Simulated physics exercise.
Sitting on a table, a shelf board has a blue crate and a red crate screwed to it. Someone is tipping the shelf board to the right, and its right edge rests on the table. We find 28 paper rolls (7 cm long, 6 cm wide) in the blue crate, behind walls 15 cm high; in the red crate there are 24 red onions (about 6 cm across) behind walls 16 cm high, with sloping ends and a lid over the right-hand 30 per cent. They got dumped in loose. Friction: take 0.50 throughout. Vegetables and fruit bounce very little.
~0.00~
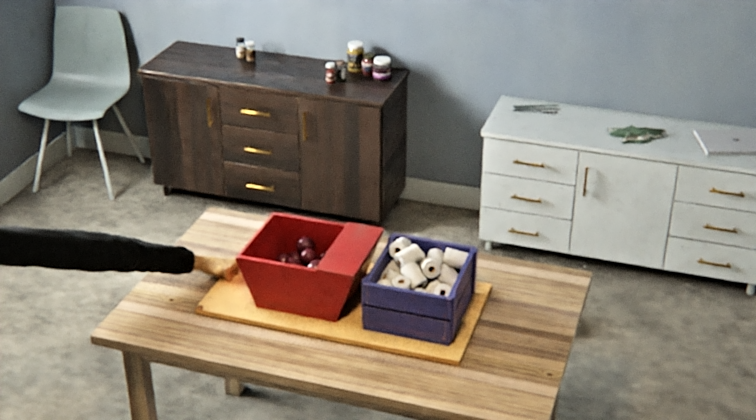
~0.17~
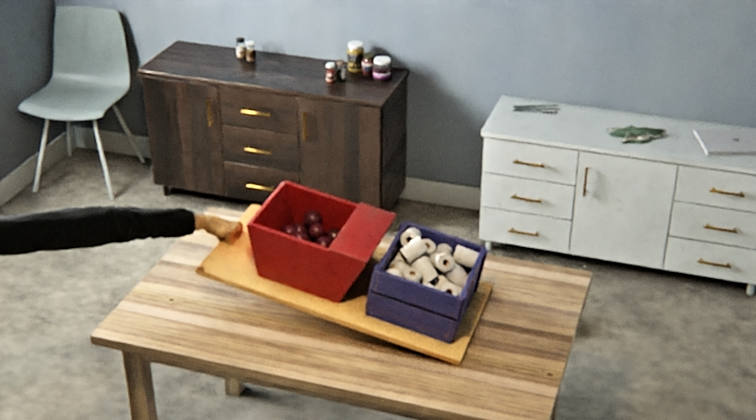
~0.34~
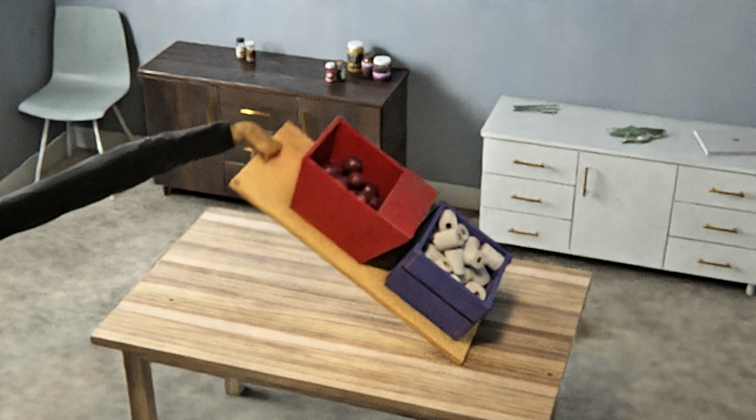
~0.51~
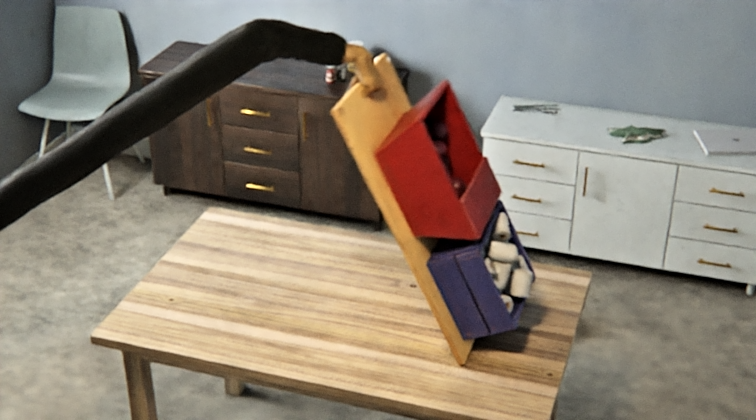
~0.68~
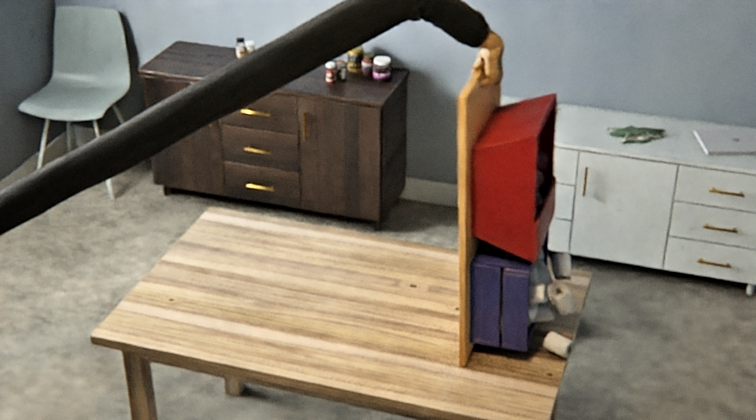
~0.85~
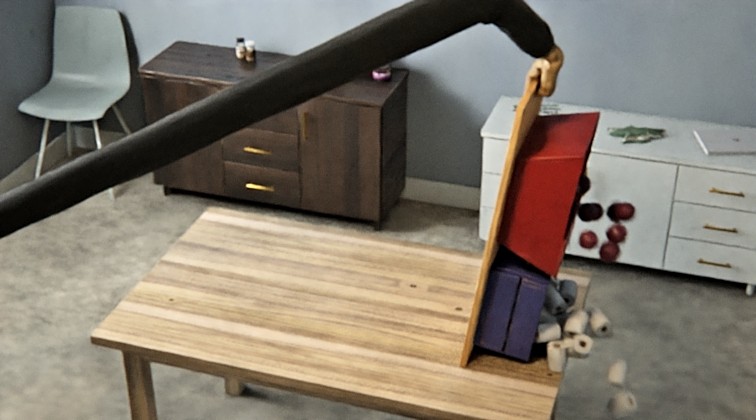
A dark-sleeved arm reaches in from the left over a striped wooden table in a grey-walled room, seen from a fixed, raised viewpoint. On a board sit a red crate of dark red onions and, to its right, a blue crate of pale rolls, with brown and white cabinets behind. The hand lifts the board's left end until it stands upright and leans rightward, and rolls, then onions, tumble out.
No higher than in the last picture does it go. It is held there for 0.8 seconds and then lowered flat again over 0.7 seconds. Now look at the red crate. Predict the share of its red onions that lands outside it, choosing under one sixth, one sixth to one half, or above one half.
It parts with a sixth to half.
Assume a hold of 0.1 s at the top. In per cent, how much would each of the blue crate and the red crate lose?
With that change, blue crate sheds 70 percent and red crate sheds 40 percent.
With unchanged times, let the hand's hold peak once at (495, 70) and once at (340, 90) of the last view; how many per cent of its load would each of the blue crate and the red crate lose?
First try, then second: The blue crate sheds 70 then 10 per cent, and the red crate sheds 30 then 0 per cent.
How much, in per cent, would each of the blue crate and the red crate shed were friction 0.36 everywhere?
Blue crate 80, red crate 40 per cent.
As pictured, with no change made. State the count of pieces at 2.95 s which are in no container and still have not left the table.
Count of pieces: About 5.
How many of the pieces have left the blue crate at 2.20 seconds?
Roughly, out by then: Blue crate 20.
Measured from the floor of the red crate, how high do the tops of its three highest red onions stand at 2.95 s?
About 9 cm.
After 1.19 s, tilt 98°; 19 of 28 out of the blue crate and 9 of 24 out of the red crate.
After 1.61 s, tilt 98°; 19 of 28 out of the blue crate and 9 of 24 out of the red crate.
After 2.20 s, tilt 12°; 21 of 28 out of the blue crate and 9 of 24 out of the red crate.
Outcome (at 2.95 s), 21 of 28 out of the blue crate and 9 of 24 out of the red crate. Asked share, 9 of 24, 38 per cent.
